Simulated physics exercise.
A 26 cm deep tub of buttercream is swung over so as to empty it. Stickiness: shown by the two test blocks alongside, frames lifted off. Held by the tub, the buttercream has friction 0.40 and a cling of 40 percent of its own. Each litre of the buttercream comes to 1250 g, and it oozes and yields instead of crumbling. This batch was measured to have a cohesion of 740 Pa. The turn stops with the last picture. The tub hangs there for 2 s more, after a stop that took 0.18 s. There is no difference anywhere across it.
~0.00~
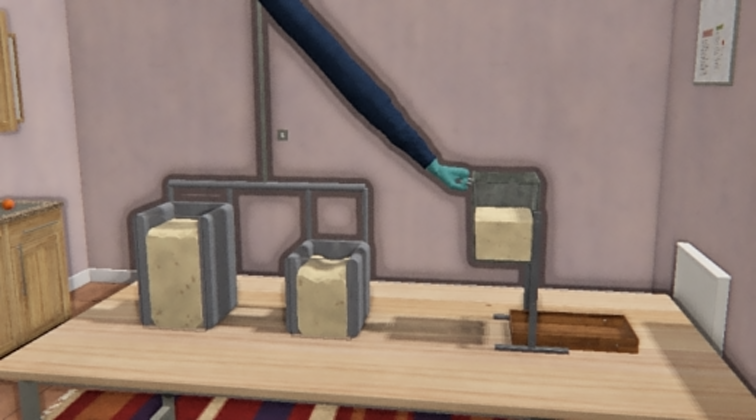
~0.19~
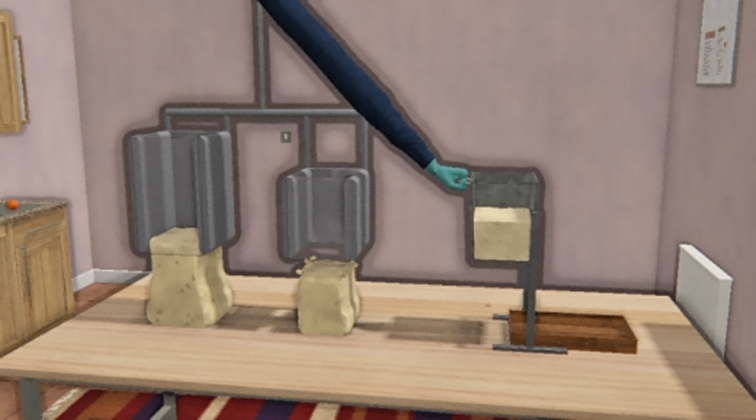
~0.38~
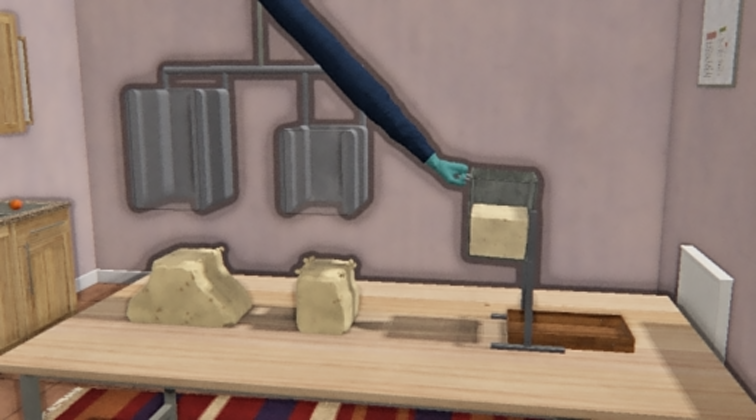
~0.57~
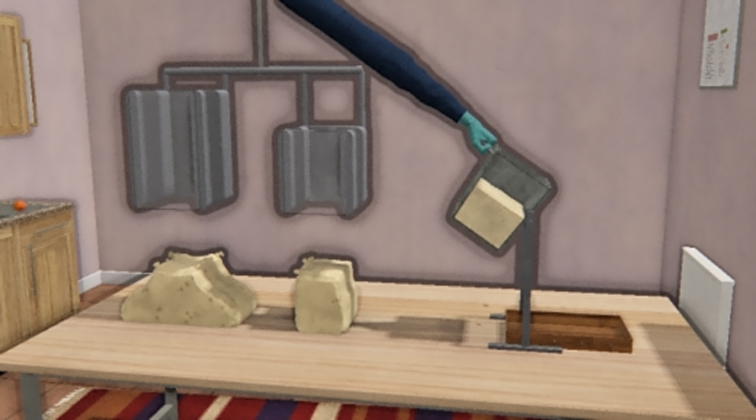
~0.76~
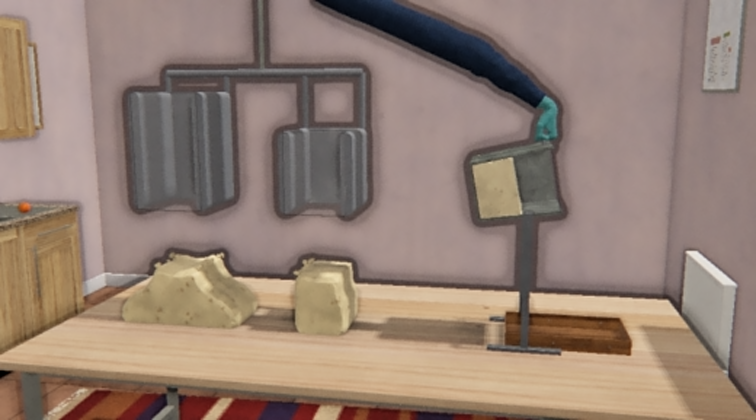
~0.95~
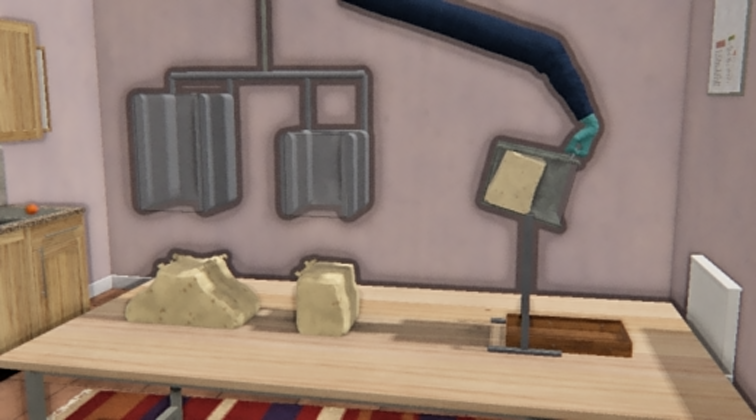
A blue-sleeved arm held a tub of pale buttercream as grey moulds rose off two blocks, the left slumping into a low heap, then turned the tub clockwise past its side, buttercream still inside.
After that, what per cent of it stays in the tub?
Some 0 percent stays in the tub.
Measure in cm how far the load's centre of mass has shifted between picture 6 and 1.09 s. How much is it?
Distance: About 5 cm.
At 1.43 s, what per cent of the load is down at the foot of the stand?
Roughly 0 per cent.
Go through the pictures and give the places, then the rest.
In the first picture, handle-side rim at (474, 182), tilt 0 degrees; crest of the buttercream at (512, 221); block heights 36 cm, 23 cm (left to right).
In the second picture, handle-side rim at (473, 182), tilt 0 degrees; crest of the buttercream at (511, 221); block heights 33 cm, 22 cm (left to right).
In the third picture, handle-side rim at (472, 178), tilt 3 degrees; crest of the buttercream at (474, 217); block heights 24 cm, 22 cm (left to right).
In the fourth picture, handle-side rim at (498, 152), tilt 35 degrees; crest of the buttercream at (479, 187); block heights 21 cm, 22 cm (left to right).
In the fifth picture, handle-side rim at (553, 149), tilt 80 degrees; crest of the buttercream at (509, 159); block heights 21 cm, 22 cm (left to right).
In the sixth picture, handle-side rim at (579, 166), tilt 104 degrees; crest of the buttercream at (511, 152); block heights 21 cm, 22 cm (left to right).
After 1.09 s, the tub is at 104 degrees and holds 100 %.
After 1.26 s, the tub is at 104 degrees and holds 94 %.
After 1.43 s, the tub is at 104 degrees and holds 52 %.
After 1.60 s, the tub is at 104 degrees and holds 0 %.
After 2.95 s, the tub is at 104 degrees and holds 0 %.
